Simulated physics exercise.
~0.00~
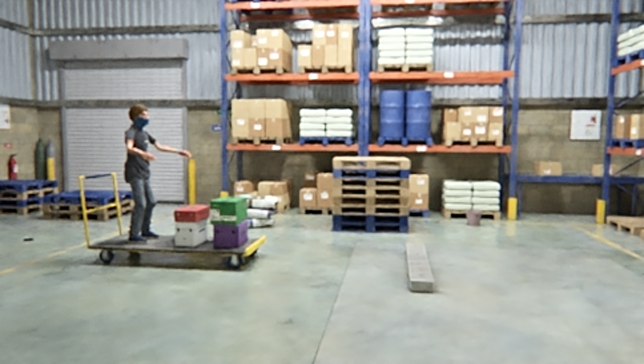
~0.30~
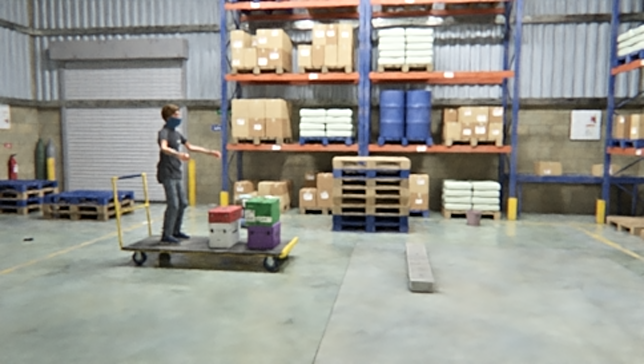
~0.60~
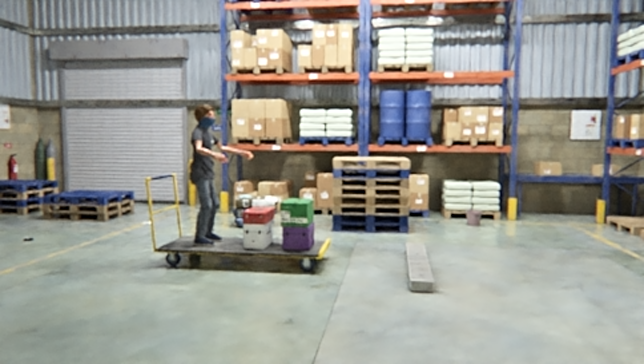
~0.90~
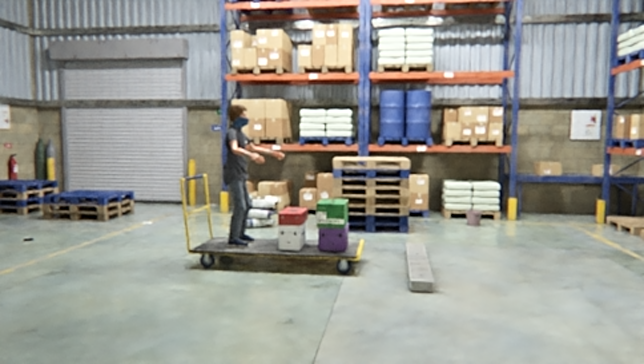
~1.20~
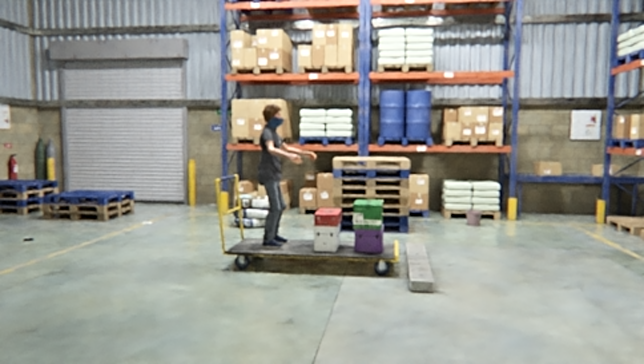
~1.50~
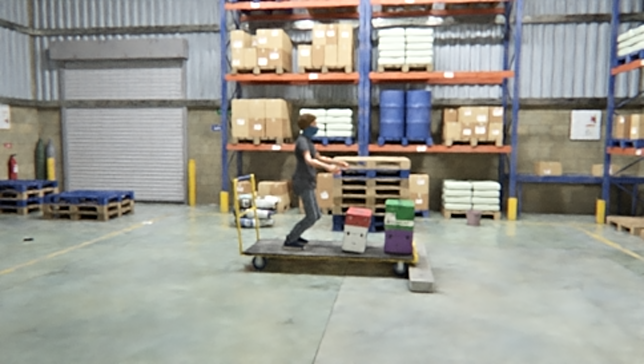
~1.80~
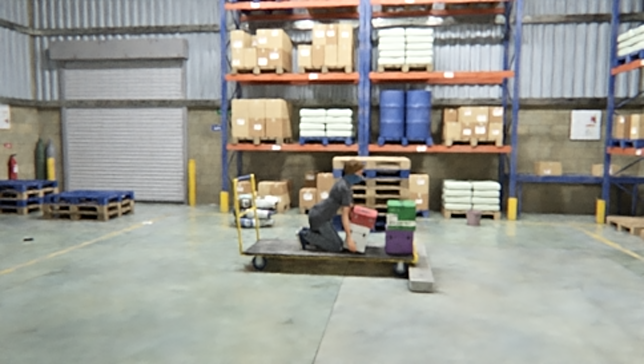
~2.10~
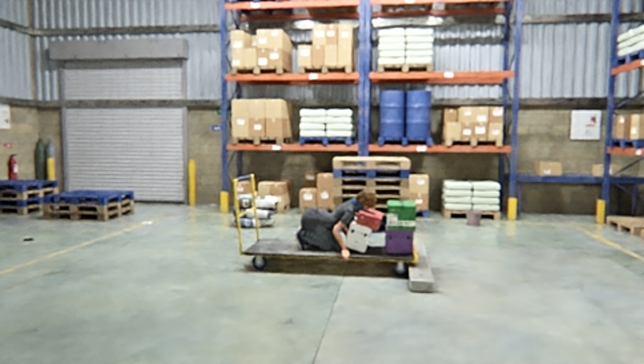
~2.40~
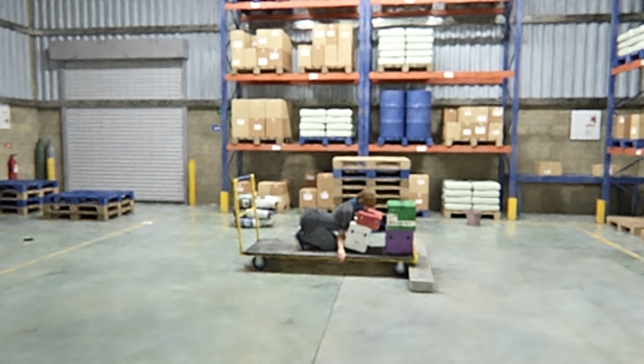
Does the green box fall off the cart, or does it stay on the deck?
The green box stays on the deck, still sitting on top of the purple box at the end.
